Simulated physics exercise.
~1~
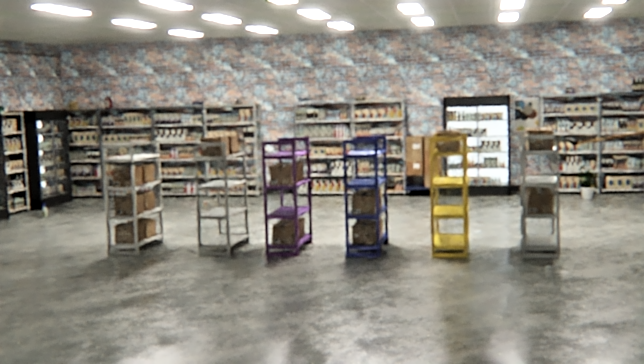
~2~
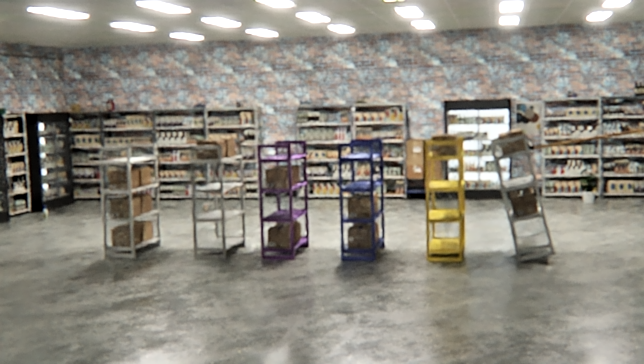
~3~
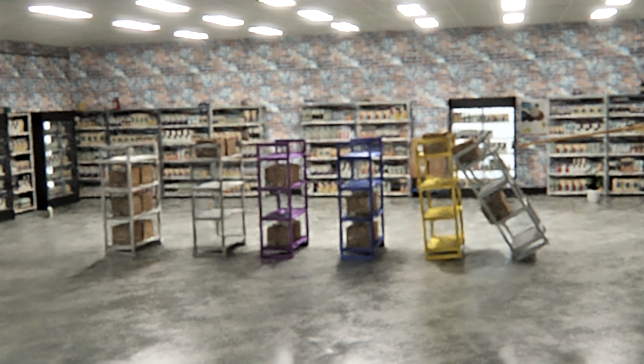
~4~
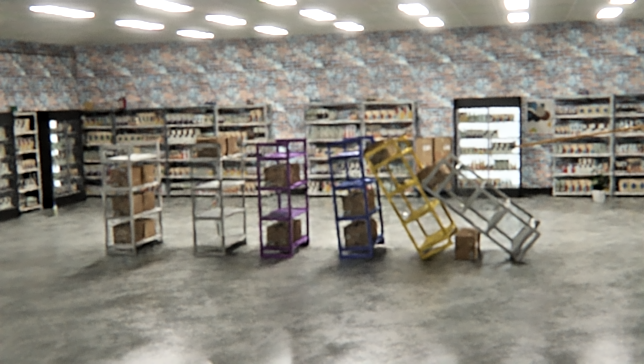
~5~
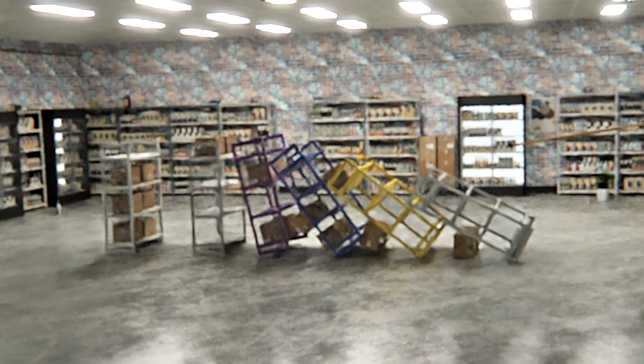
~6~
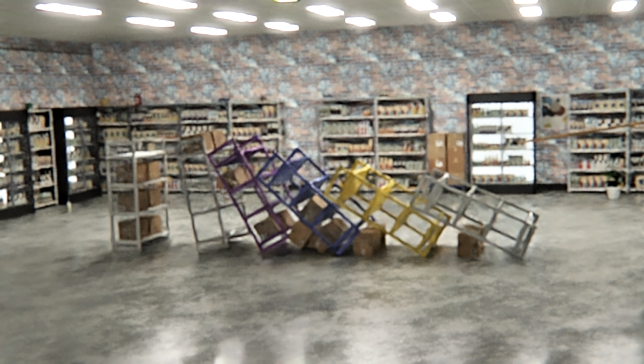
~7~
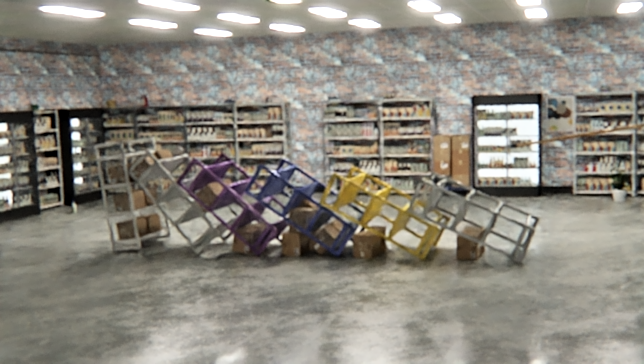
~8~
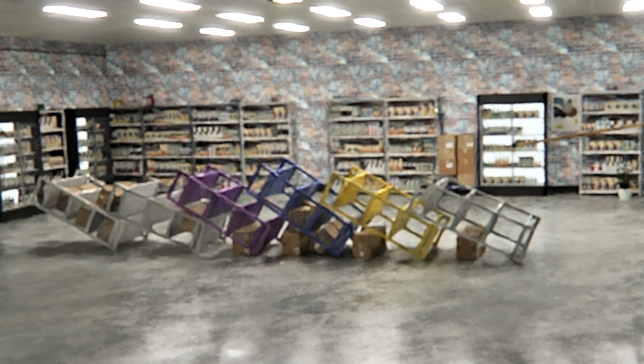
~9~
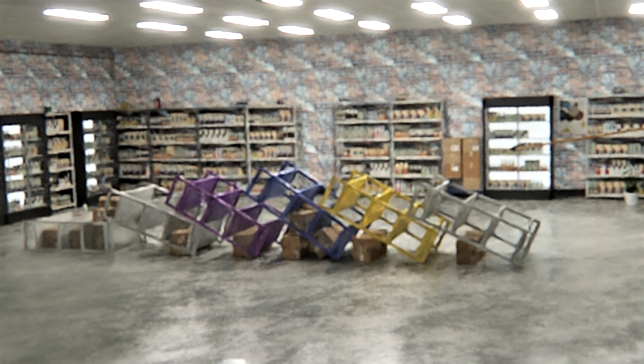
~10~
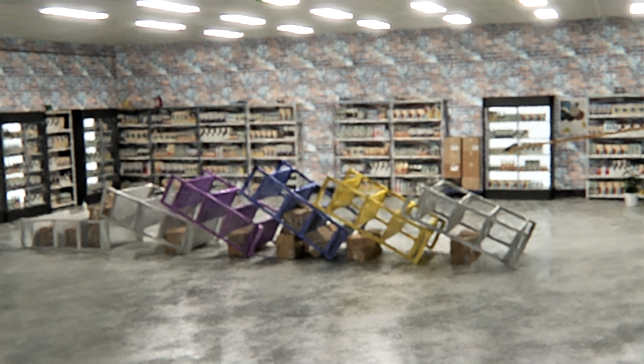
Six shelving units topple leftward one after another, spilling boxes, until none stands upright.
